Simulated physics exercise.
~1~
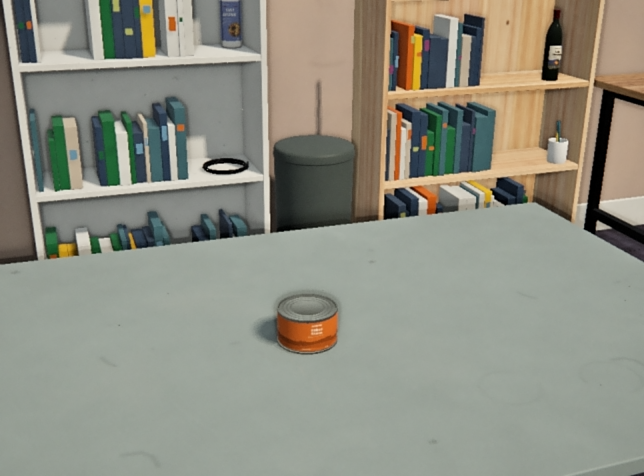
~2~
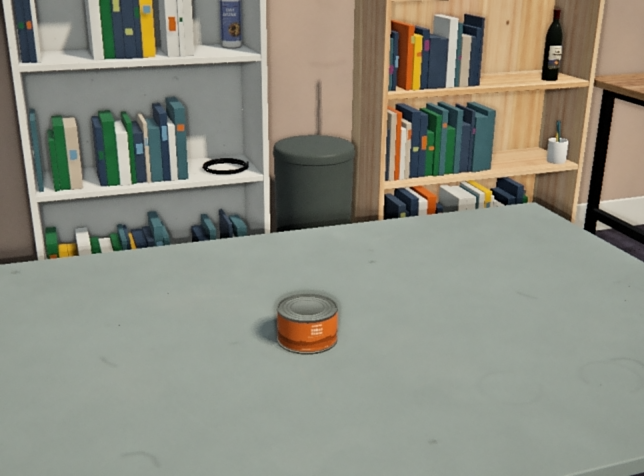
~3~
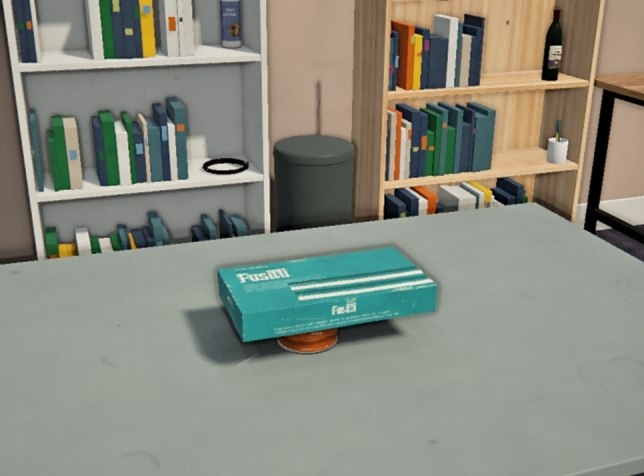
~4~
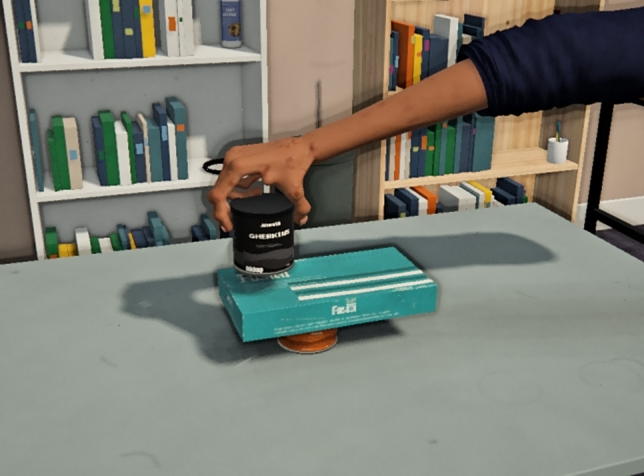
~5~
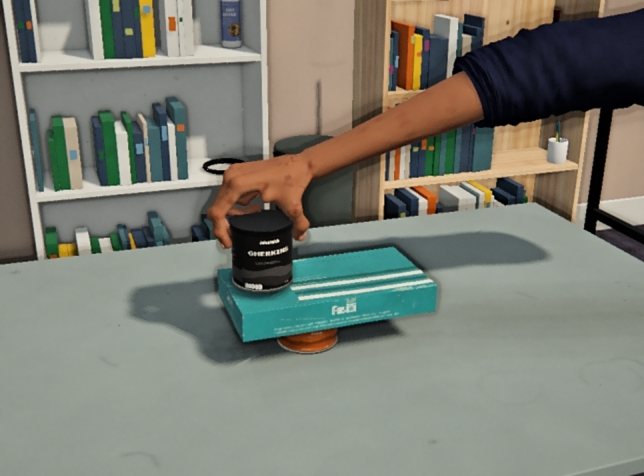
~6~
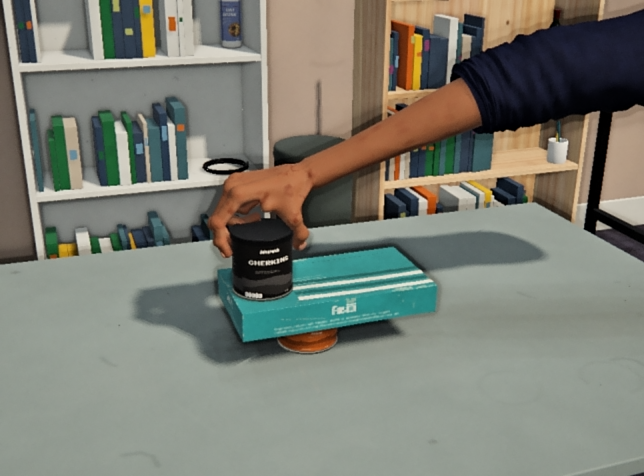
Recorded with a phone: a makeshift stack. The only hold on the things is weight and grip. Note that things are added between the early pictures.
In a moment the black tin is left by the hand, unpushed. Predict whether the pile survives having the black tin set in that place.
Prediction: The pile survives intact.
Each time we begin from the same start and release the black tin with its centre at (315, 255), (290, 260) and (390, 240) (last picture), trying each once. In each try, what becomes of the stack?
Stands firm, stands firm, topples.
Then, 0.70 s on from there, no change.
Then, 1.60 s on from there, black tin resting near (261, 260).
In the end, all 3 unmoved. At the end, from the last picture's camera, black tin near (260, 260). The stack keeps its balance.
